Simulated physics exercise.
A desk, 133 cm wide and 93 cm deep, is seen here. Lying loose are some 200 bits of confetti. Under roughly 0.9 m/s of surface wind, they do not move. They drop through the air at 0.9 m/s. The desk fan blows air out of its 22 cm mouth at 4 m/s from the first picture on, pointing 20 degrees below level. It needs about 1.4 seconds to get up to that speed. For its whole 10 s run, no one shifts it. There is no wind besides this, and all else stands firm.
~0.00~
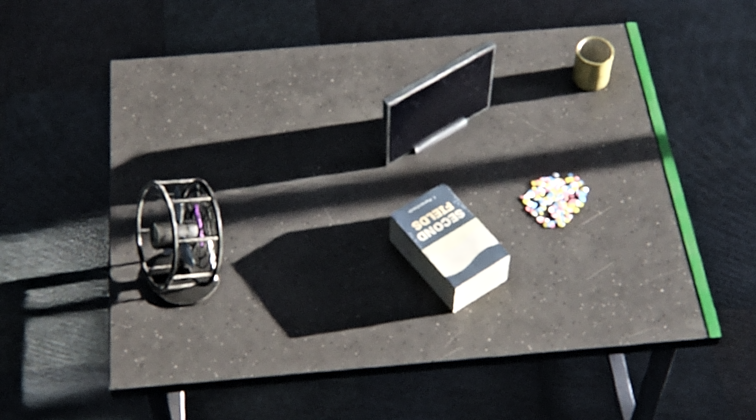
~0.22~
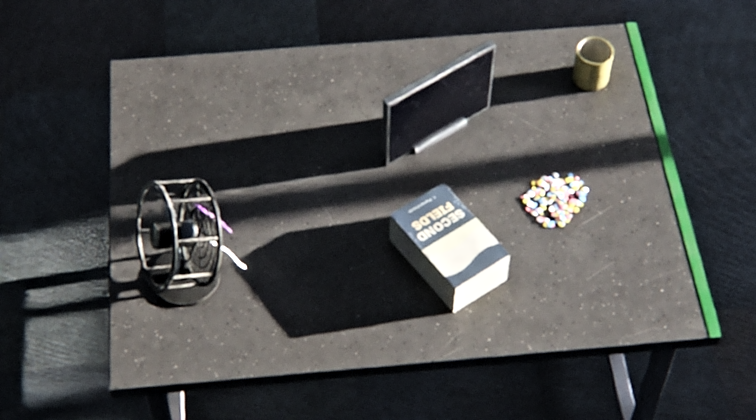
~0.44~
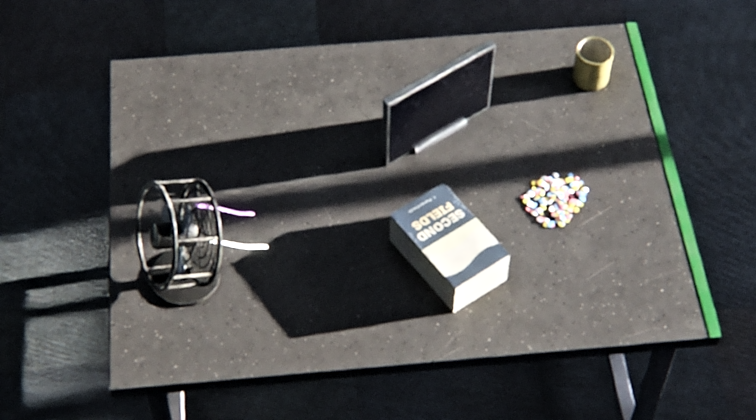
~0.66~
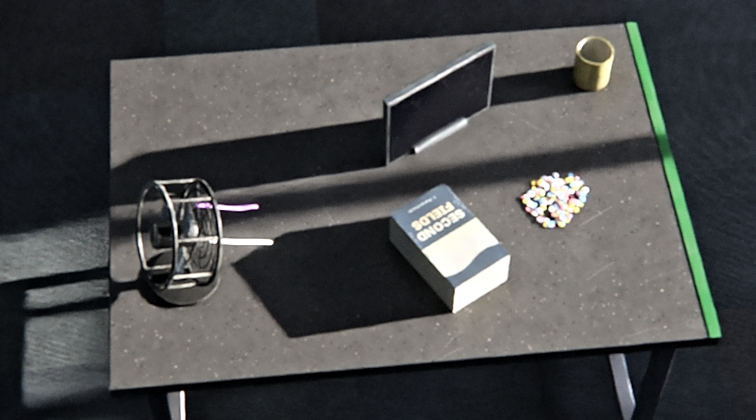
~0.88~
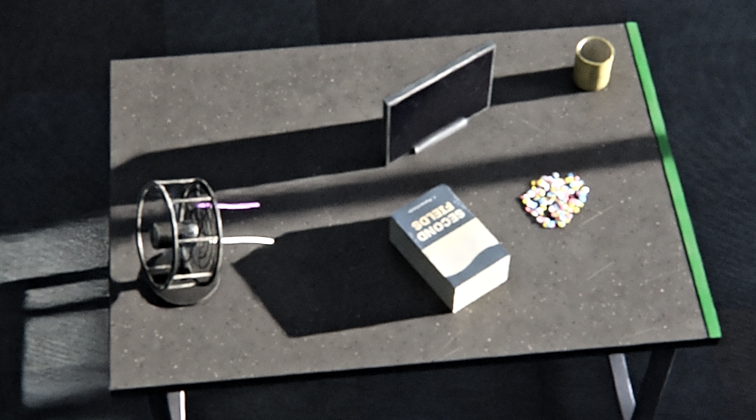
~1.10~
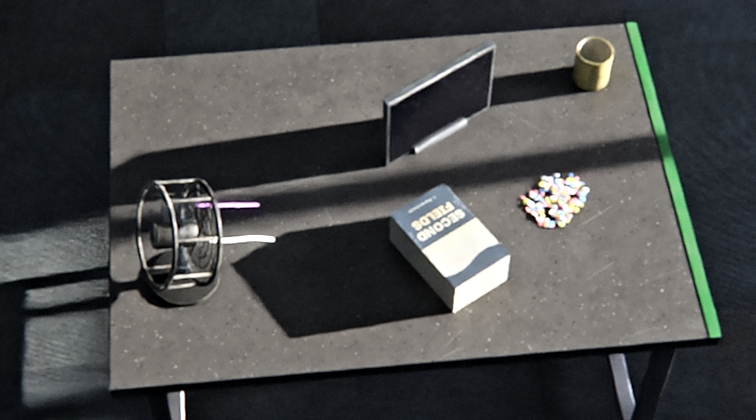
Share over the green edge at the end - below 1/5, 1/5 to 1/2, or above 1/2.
Above 1/2.
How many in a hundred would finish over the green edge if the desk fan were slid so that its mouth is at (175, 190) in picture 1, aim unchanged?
Result: Approx. 100 %.
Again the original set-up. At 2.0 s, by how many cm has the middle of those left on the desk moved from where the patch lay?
Around 5 cm from the start.
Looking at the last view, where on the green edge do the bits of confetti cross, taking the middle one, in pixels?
About (668, 141).
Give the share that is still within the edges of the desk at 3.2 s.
Near 30 %.
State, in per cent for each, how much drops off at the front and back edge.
Roughly 0 per cent at the front edge and 0 per cent at the back edge.
After 2.0 s, 100 % are on the move or not yet settled, 2 % are over the green edge; the middle of those still in play is near (545, 193).
After 3.2 s, 47 % are on the move or not yet settled, 66 % are over the green edge; the middle of those still in play is near (529, 206).
After 5.5 s, 6 % are on the move or not yet settled, 94 % are over the green edge.
After 10.0 s, at the end, 98 % are over the green edge.
